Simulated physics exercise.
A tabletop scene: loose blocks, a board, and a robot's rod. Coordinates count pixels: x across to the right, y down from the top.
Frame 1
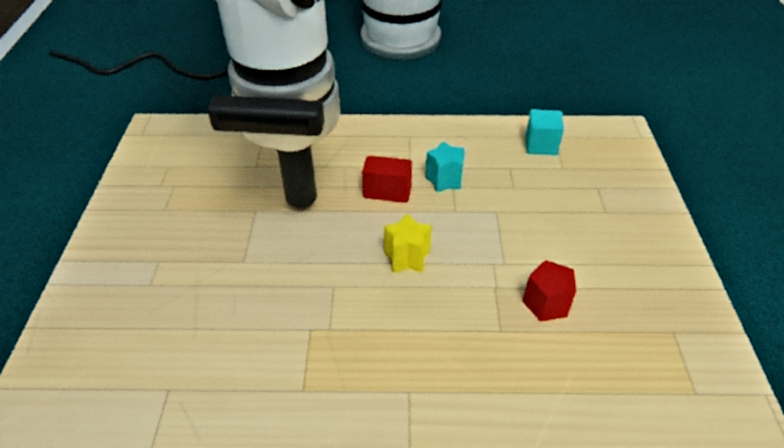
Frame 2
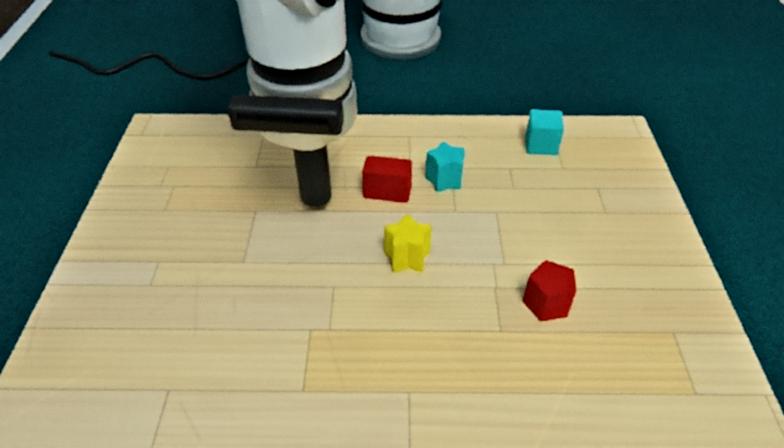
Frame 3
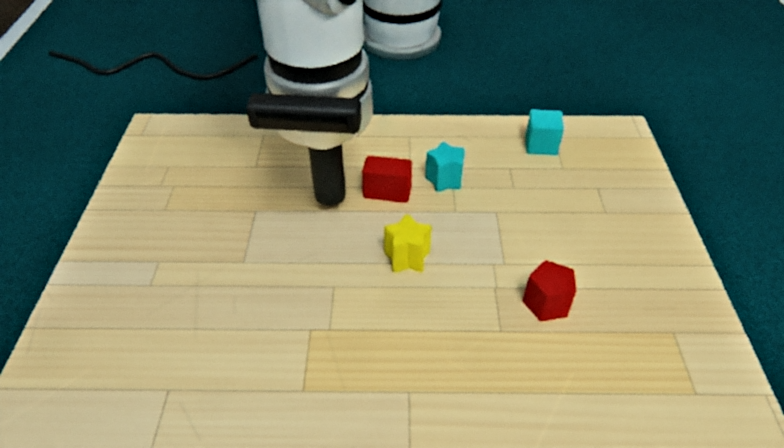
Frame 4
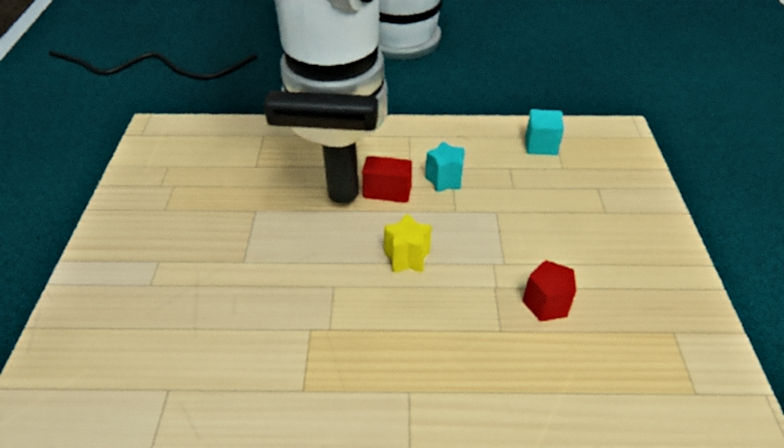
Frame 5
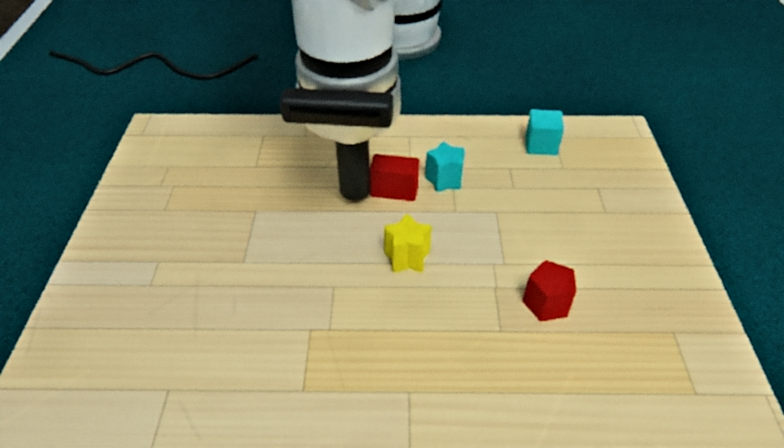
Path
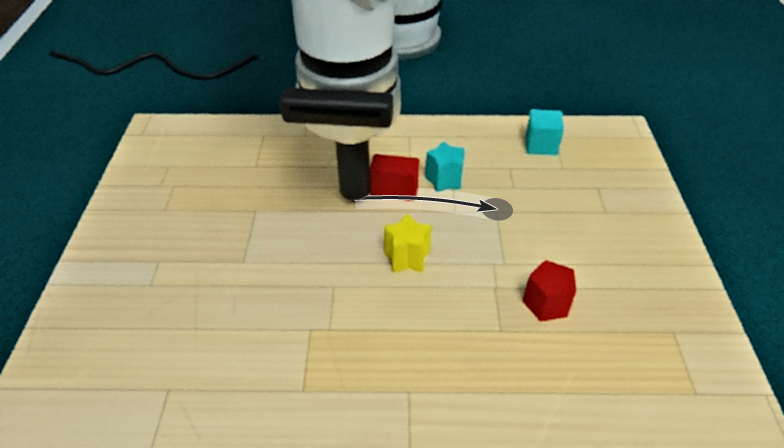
Robot arm's black rod sliding right across a wooden tabletop, then nudging a red block slightly toward a turquoise star block.
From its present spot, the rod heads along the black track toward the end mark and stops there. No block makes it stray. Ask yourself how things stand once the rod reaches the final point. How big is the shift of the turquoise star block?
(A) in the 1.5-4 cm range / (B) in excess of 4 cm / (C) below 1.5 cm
B.
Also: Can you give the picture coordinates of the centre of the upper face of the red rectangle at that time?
Pixel (485, 153).
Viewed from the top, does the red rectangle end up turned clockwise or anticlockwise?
My answer: Anticlockwise.
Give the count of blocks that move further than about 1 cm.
The answer will be two.
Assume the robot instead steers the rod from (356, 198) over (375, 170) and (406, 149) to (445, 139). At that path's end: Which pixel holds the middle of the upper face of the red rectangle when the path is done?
I'd expect the centre of its top face to be at (413, 153).
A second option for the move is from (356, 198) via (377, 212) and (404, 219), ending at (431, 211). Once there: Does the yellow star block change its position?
It seems not.
Drawn move, from (356, 198) through (403, 198) and (450, 201) to (497, 209).
What follows on the original path. One third of the way, rod at (403, 189); red rectangle at (437, 156), turned 25° anticlockwise; turquoise star block at (471, 144).
Two thirds of the way, rod at (452, 193); red rectangle at (472, 153), turned 65° anticlockwise; turquoise star block at (487, 131), turned 30° anticlockwise.
At the end, rod at (498, 201); red rectangle at (485, 153), turned 85° anticlockwise; yellow star block still; turquoise star block at (488, 128), turned 45° anticlockwise.
